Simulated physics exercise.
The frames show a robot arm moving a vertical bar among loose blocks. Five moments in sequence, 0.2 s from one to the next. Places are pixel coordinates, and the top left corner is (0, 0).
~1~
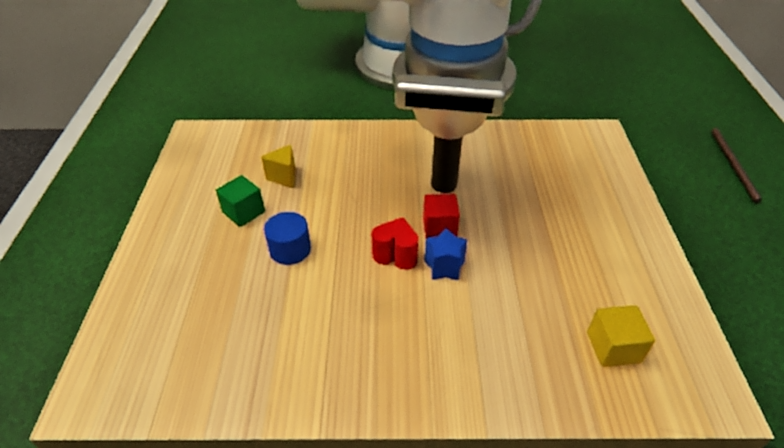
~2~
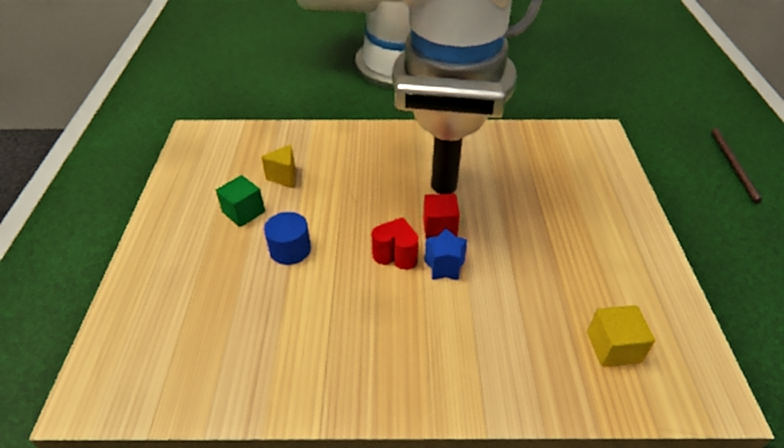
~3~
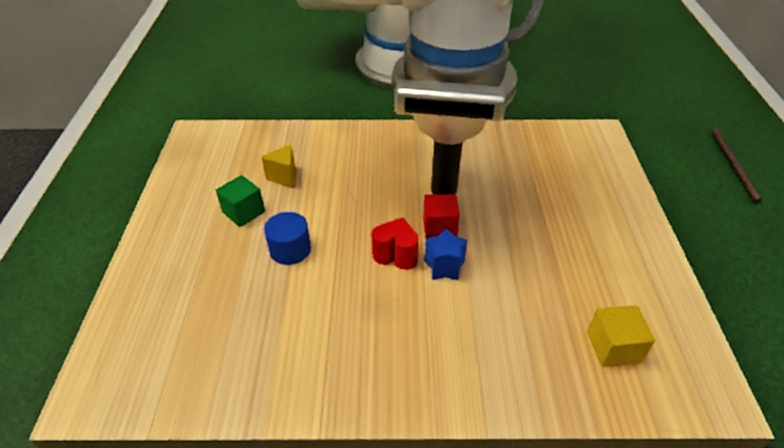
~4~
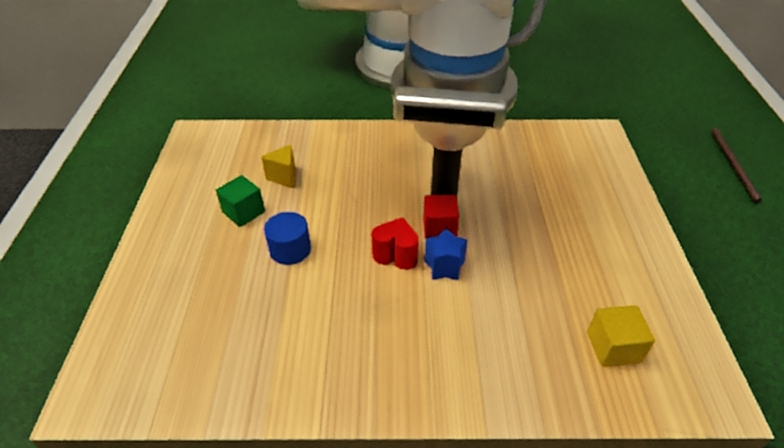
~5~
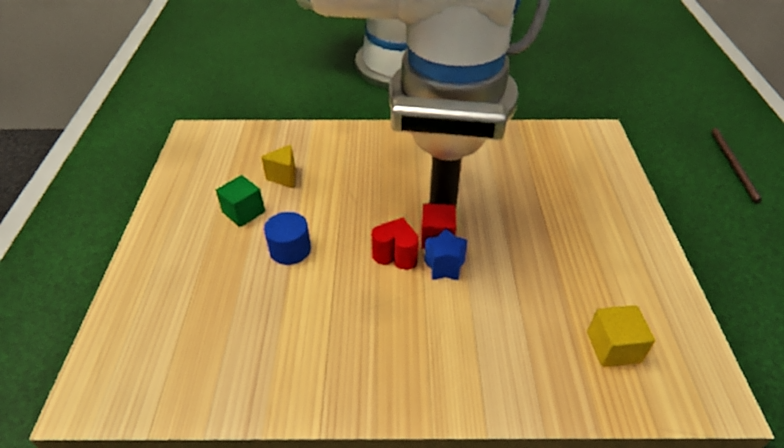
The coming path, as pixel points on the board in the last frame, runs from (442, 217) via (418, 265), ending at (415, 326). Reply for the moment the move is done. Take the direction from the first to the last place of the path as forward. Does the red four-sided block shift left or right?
With start-to-end as forward, it shifts left.
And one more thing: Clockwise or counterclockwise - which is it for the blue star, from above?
It goes anticlockwise.
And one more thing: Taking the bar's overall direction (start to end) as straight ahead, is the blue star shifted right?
No, that is not what happens.
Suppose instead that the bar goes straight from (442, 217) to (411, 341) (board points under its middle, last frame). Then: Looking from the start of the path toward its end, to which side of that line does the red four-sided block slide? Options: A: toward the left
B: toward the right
(B)
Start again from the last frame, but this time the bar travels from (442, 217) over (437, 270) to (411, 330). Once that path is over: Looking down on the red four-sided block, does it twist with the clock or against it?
If we look at it from overhead, the red four-sided block pivots clockwise.
On the path given first. One third of the way, bar at (426, 237); red heart block at (393, 234), turned 15° clockwise; red four-sided block at (436, 248), turned 20° anticlockwise; blue star at (451, 277).
Two thirds of the way, bar at (415, 273); red heart block at (386, 239), turned 40° clockwise; red four-sided block at (440, 283), turned 55° anticlockwise; blue star at (469, 305), turned 20° anticlockwise.
At the end, bar at (415, 316); red heart block at (386, 239), turned 40° clockwise; red four-sided block at (452, 308), turned 85° anticlockwise; blue star at (492, 320), turned 45° anticlockwise.
